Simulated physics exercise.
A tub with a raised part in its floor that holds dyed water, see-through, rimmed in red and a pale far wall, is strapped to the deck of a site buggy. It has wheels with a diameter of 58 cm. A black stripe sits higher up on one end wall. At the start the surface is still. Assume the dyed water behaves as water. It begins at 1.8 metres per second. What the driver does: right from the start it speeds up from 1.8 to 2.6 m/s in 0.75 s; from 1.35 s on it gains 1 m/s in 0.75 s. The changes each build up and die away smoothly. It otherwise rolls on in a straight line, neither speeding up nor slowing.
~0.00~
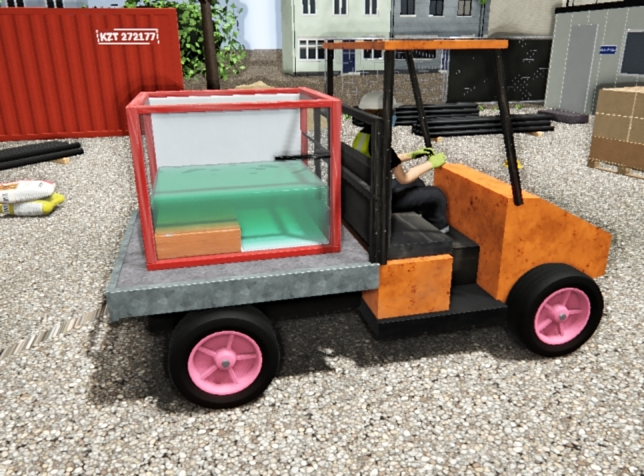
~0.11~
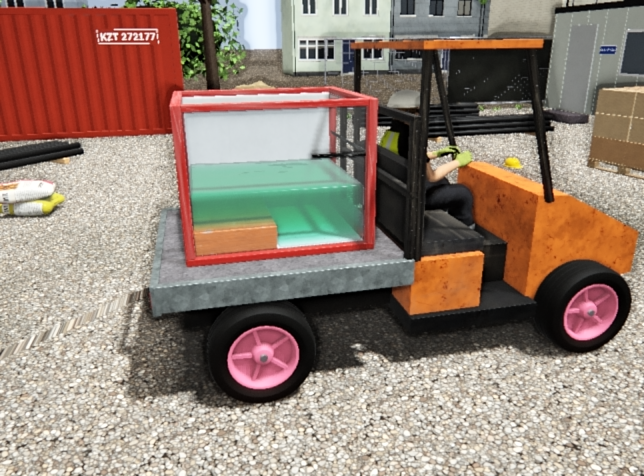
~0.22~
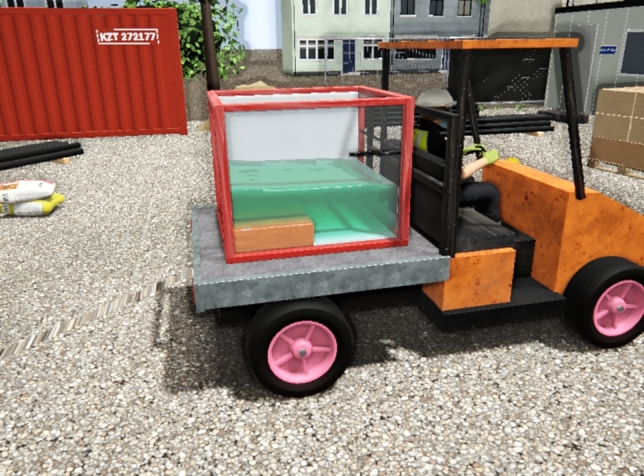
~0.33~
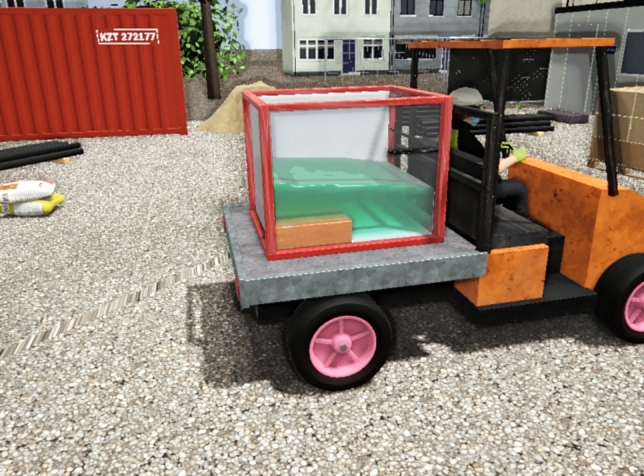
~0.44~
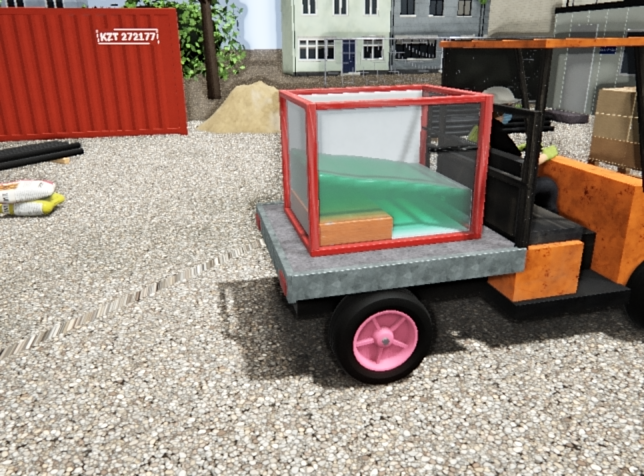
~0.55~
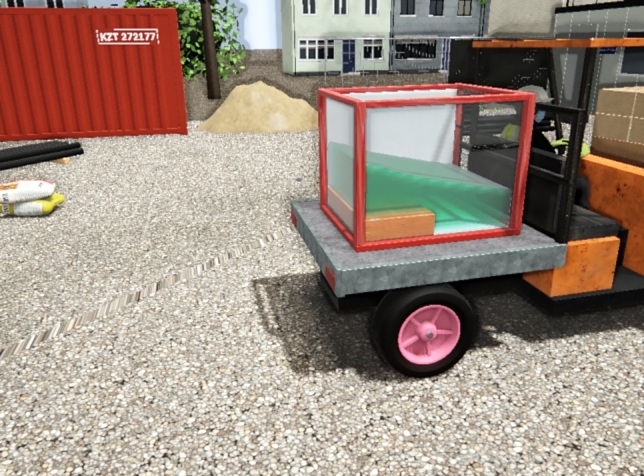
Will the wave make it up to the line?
Most likely it touches that height.
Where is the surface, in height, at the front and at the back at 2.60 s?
Roughly 54 cm in front and 26 cm behind.
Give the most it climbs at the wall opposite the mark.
Roughly 87 centimetres.
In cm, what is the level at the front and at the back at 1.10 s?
About 36 cm at the front, 32 cm at the back.
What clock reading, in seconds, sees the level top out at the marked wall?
Around 2.8 seconds.
After 1.10 s it stands 33 cm high behind and 36 cm in front; all of it is still inside.
After 1.80 s it stands 50 cm high behind and 23 cm in front; all of it is still inside.
After 2.60 s it stands 26 cm high behind and 54 cm in front; all of it is still inside.
After 5.09 s the waves are smaller; the highest at the front wall was 68 cm, at 2.80 s, against a line at 51 cm.
